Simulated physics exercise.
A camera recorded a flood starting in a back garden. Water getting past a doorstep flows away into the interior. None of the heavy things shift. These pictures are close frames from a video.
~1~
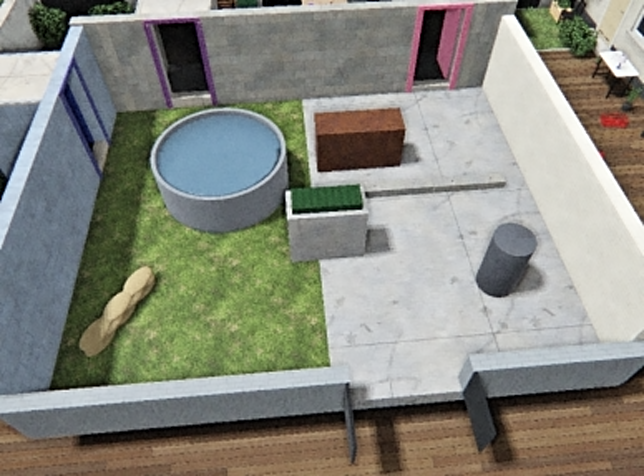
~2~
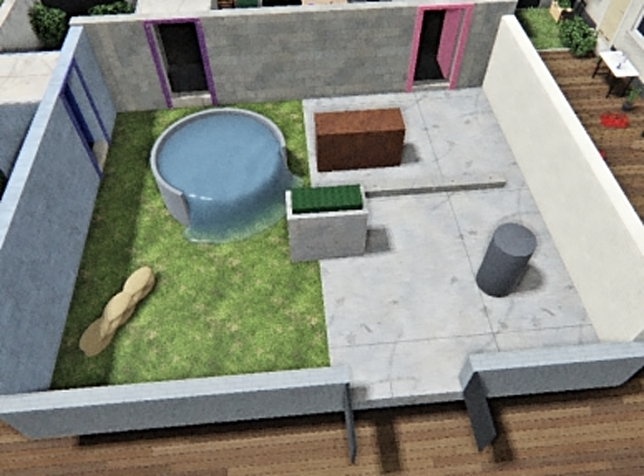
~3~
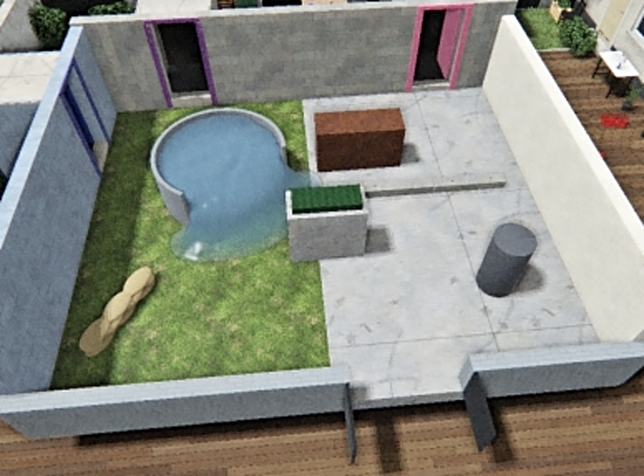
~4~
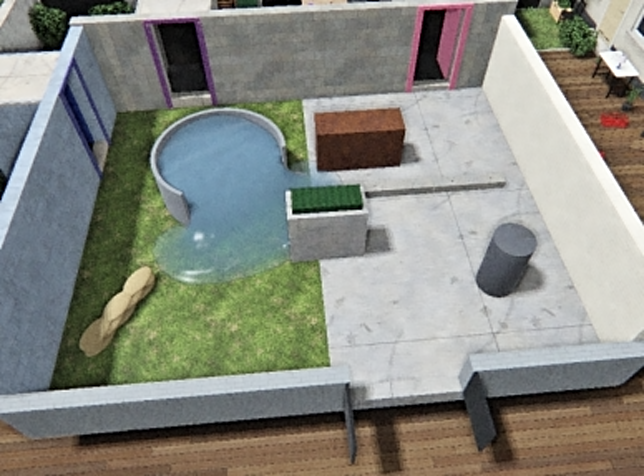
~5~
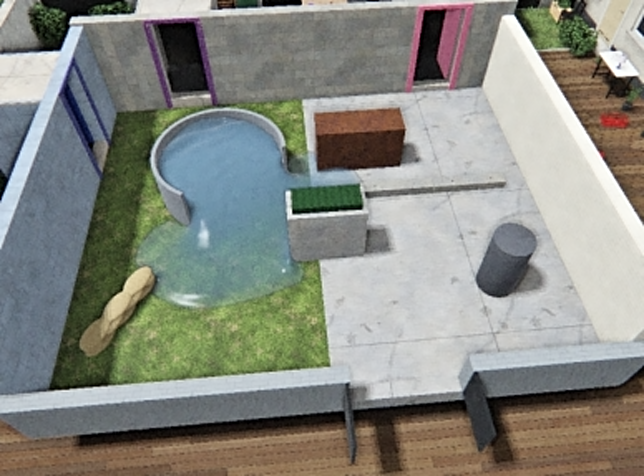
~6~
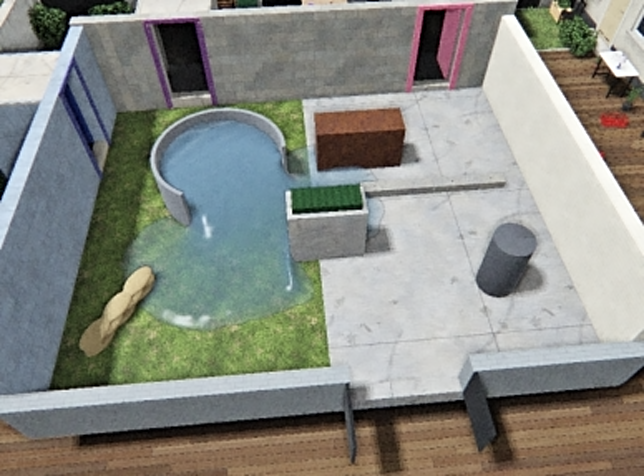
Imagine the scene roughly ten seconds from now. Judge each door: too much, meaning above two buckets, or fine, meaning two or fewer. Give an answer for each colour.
Blue door: Fine, purple door: Fine, pink door: Fine.
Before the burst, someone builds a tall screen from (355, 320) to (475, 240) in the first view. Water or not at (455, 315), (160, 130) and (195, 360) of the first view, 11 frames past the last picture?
Spared, spared, then submerged.
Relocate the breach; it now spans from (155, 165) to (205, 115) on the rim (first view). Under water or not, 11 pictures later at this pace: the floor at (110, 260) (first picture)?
That spot ends up inundated.
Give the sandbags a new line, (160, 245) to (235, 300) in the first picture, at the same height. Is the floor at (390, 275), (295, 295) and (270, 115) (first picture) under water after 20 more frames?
Point by point: Inundated; inundated; no flooding.
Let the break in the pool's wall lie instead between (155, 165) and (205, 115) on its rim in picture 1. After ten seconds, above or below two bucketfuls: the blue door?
I'd say blue door tops the limit.
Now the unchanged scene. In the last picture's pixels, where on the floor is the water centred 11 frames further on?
Close to pixel (283, 246).
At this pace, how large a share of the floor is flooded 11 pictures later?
About 50 per cent.
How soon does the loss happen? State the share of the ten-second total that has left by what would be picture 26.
Roughly 30 per cent.
A moment on, water covers 35 % of the floor; the blue door not reached, the purple door not reached, the pink door not reached.
Next, water covers 50 % of the floor; the blue door not reached, the purple door not reached, the pink door not reached.
Then, water covers 65 % of the floor; the blue door not reached, the purple door not reached, the pink door not reached.
Later, water covers 80 % of the floor; the blue door not reached, the purple door not reached, the pink door wet at the sill, nothing in.
In the end, water covers 95 % of the floor; the blue door wet at the sill, nothing in, the purple door wet at the sill, nothing in, the pink door wet at the sill, nothing in.
